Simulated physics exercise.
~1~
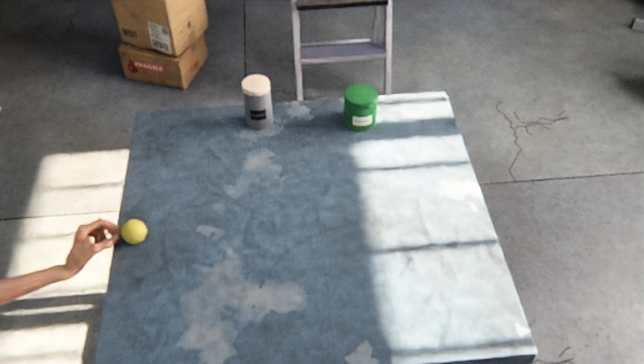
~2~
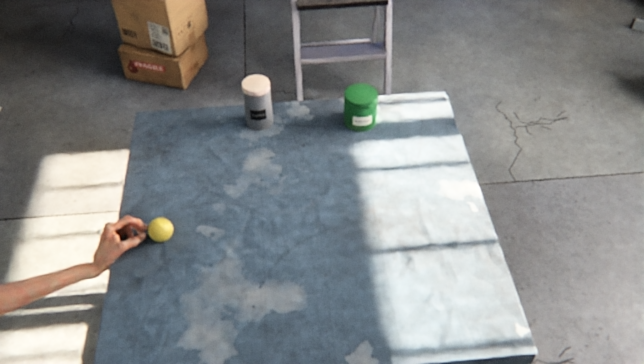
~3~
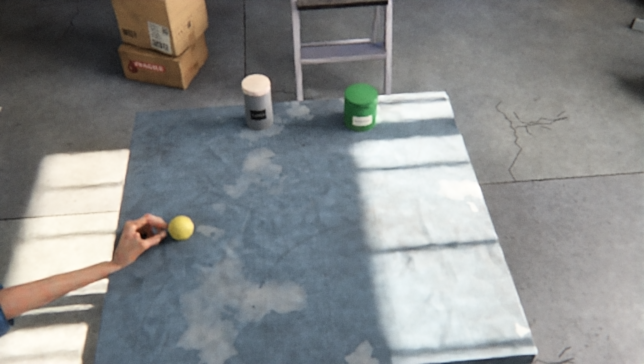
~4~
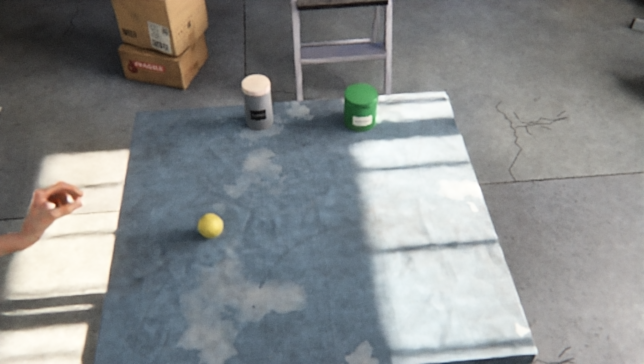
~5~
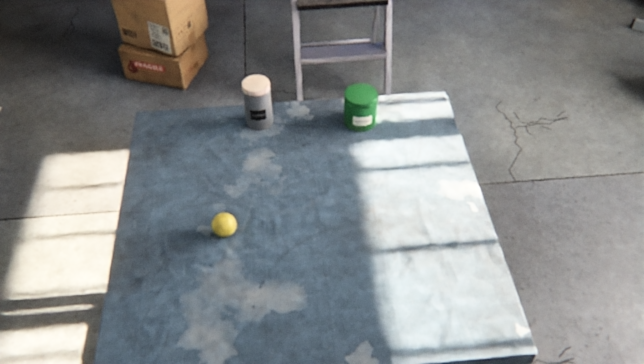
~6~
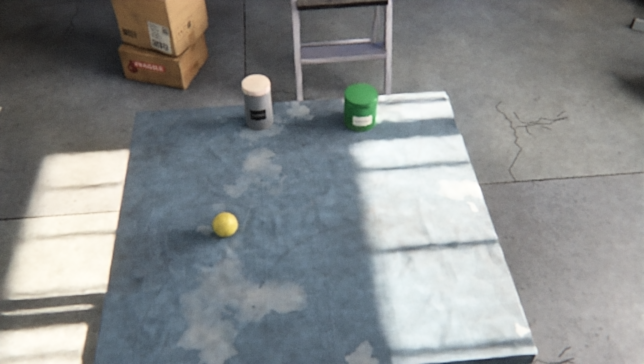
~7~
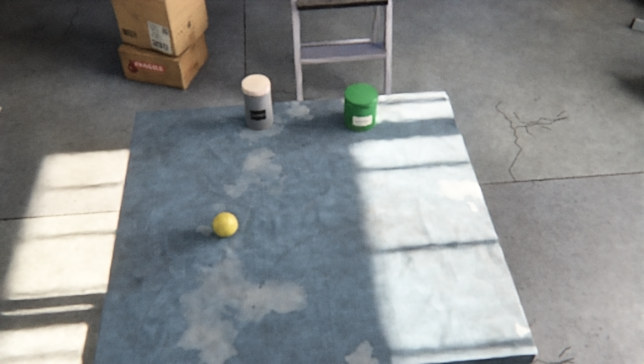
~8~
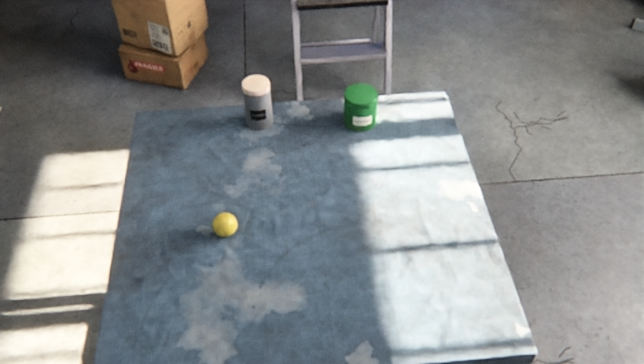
In a room with a grey concrete floor, seen from above at an angle, a square table with a mottled blue-grey top stands partly in sunlight. A grey jar with a pale lid and a green jar sit near its far edge, with cardboard boxes and a stepladder beyond. A hand at the left edge holds a yellow lemon and pushes it right across the surface. The hand lets go and draws back out of view, while the lemon continues a short way on its own. It slows and comes to rest left of the table's middle, still on top, and both jars remain in place.
